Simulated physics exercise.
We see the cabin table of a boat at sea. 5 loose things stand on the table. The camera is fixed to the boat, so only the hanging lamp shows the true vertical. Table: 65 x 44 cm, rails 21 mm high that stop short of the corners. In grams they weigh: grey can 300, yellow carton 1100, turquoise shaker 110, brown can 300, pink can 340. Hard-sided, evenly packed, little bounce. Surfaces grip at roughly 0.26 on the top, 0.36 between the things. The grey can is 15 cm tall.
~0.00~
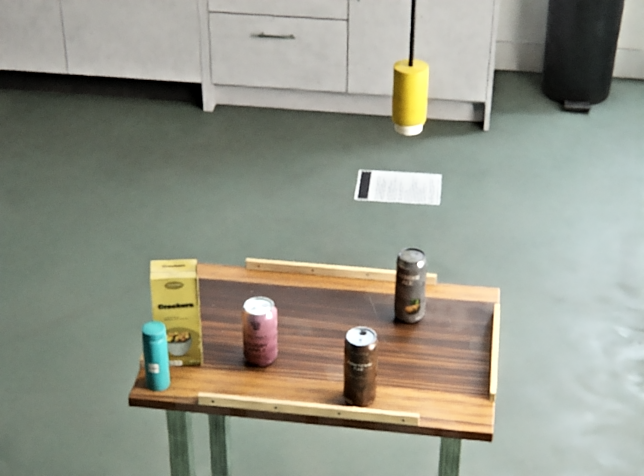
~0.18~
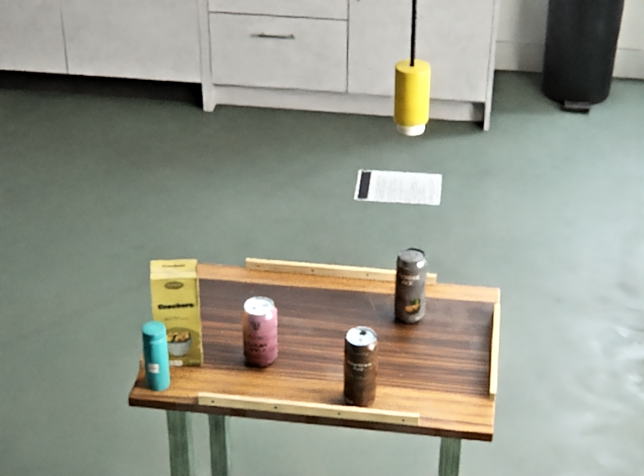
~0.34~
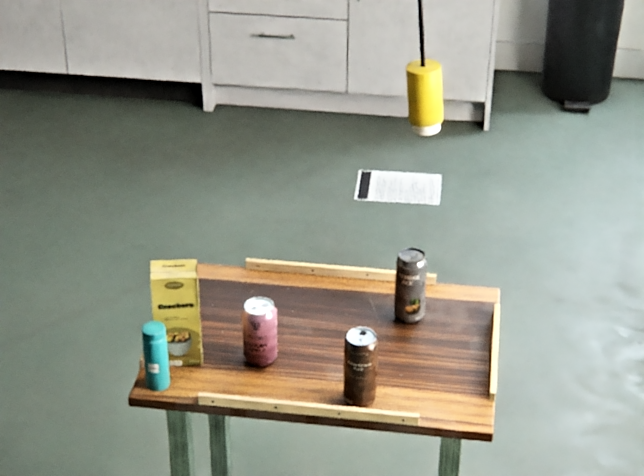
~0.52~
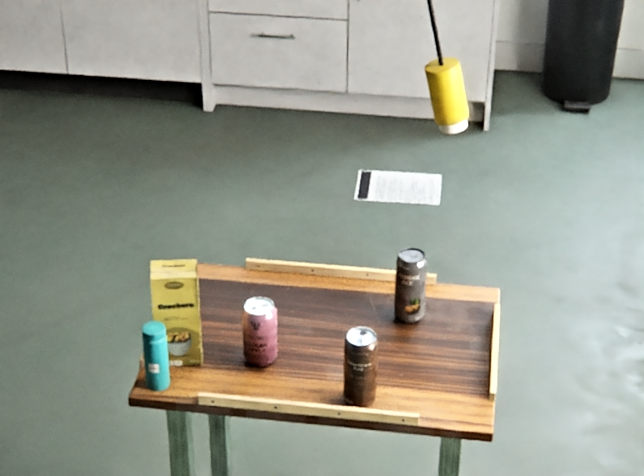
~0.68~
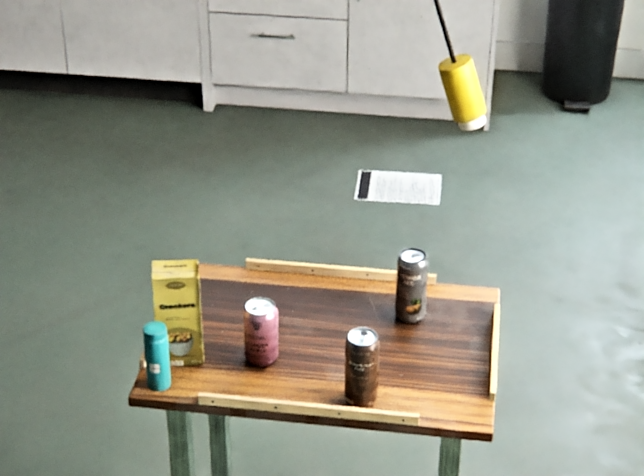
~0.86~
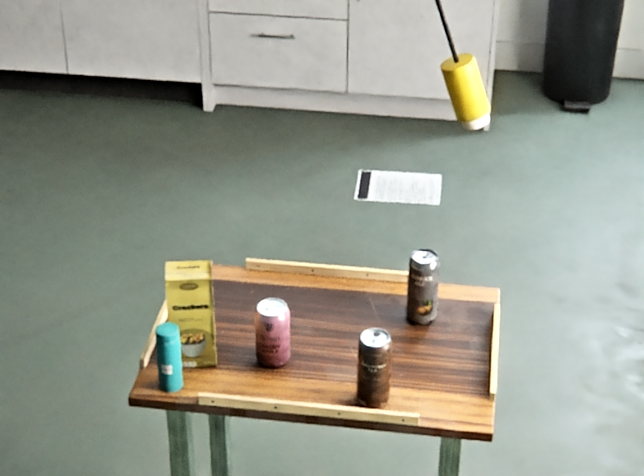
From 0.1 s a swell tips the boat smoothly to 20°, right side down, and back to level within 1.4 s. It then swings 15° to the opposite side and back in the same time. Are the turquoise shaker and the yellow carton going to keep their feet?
The turquoise shaker keeps standing; the yellow carton keeps standing.
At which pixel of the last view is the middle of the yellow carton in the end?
At about (251, 320).
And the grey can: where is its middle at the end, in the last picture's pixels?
At about (477, 292).
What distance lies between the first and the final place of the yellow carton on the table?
About 14 cm.
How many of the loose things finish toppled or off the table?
In all, 0.
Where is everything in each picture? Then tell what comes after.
The first picture shows boat level; turquoise shaker (156, 356); yellow carton (177, 313).
The second picture shows boat level; pink can (260, 333); grey can (410, 286).
The third picture shows floor tilted 5°, right side down; brown can (361, 369); pink can (260, 333).
The fourth picture shows floor tilted 13°, right side down; grey can (411, 286); brown can (361, 369).
The fifth picture shows floor tilted 19°, right side down; pink can (261, 333); grey can (412, 286).
The sixth picture shows floor tilted 20°, right side down; turquoise shaker (169, 358) 2 cm from its spot; yellow carton (191, 315) 3 cm from its spot.
By 1.06 s, floor tilted 14°, right side down; yellow carton 9 cm from its spot near (222, 317); turquoise shaker 8 cm from its spot near (198, 360); brown can 8 cm from its spot.
By 1.16 s, floor tilted 10°, right side down; yellow carton 12 cm from its spot near (238, 319); turquoise shaker 11 cm from its spot near (214, 362); brown can 11 cm from its spot.
When it is over (3.4 s), not toppled but over 5 cm from the start, grey can, yellow carton, turquoise shaker, brown can and pink can. In the last view, turquoise shaker near (226, 363), yellow carton near (251, 320).
